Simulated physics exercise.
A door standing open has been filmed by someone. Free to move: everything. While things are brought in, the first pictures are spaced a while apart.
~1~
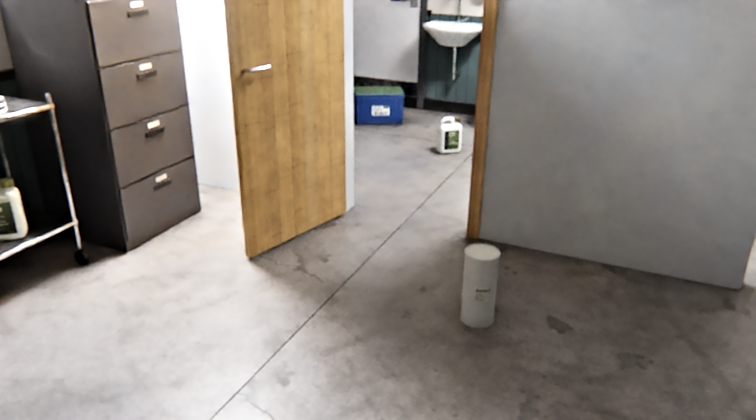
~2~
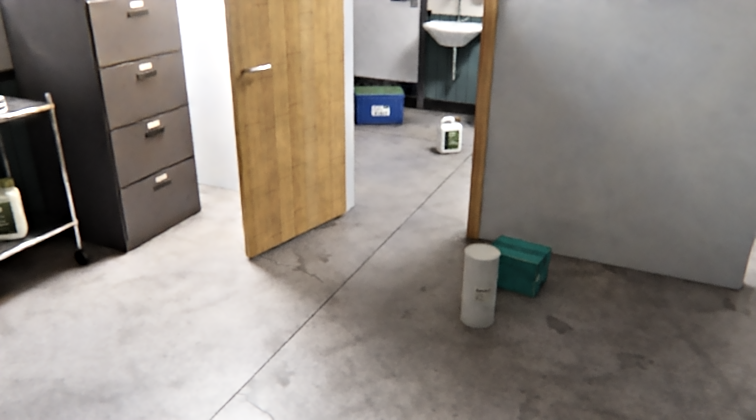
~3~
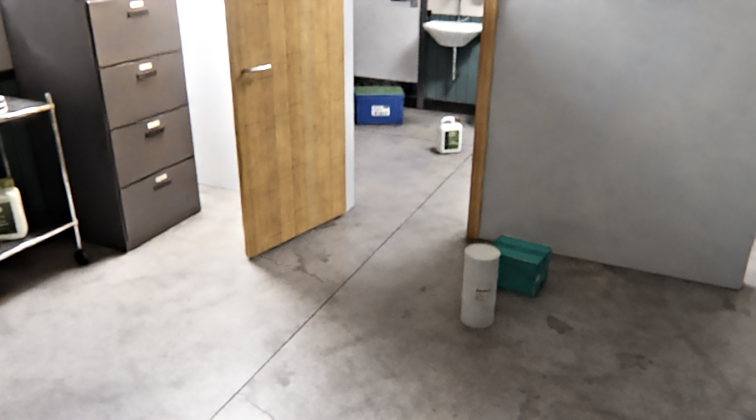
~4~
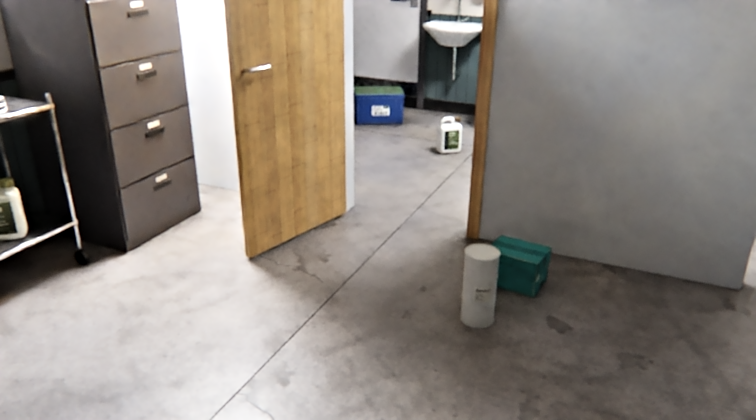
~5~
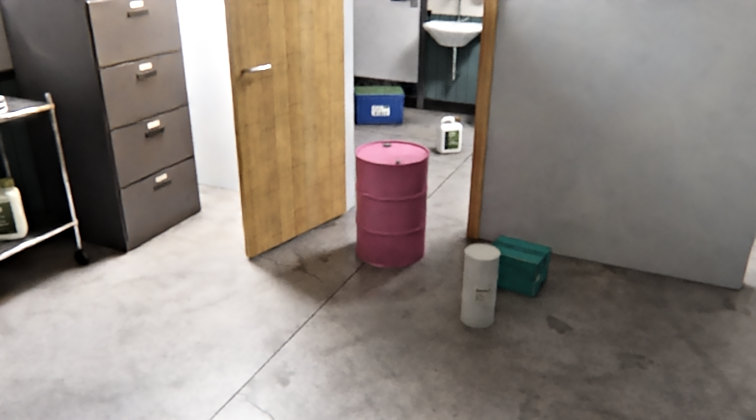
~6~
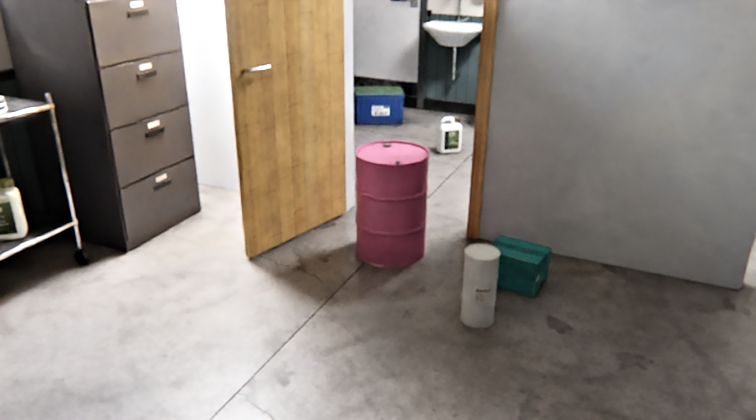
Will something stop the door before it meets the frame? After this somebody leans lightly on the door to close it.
Yes, it gets stopped.
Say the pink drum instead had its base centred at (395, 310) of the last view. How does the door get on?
Finishes its swing.
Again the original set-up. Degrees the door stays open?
The answer is roughly 55°.
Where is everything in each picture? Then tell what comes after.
The first frame shows door wide open and still.
The second frame shows door wide open and still; turquoise parcel (517, 265); white canister (480, 286).
The third frame shows door wide open and still; turquoise parcel (517, 265); white canister (480, 286).
The fourth frame shows door wide open and still; turquoise parcel (517, 265); white canister (480, 286).
The fifth frame shows door wide open and still; turquoise parcel (517, 265); white canister (480, 286).
The sixth frame shows door wide open and still; pink drum (391, 203); turquoise parcel (517, 265).
Then, 0.50 s on from there, door at 86°.
Then, 0.80 s on from there, door at 66°.
In the end, door at 57°; all 3 unmoved. At the end, from the last picture's camera, pink drum near (394, 203).
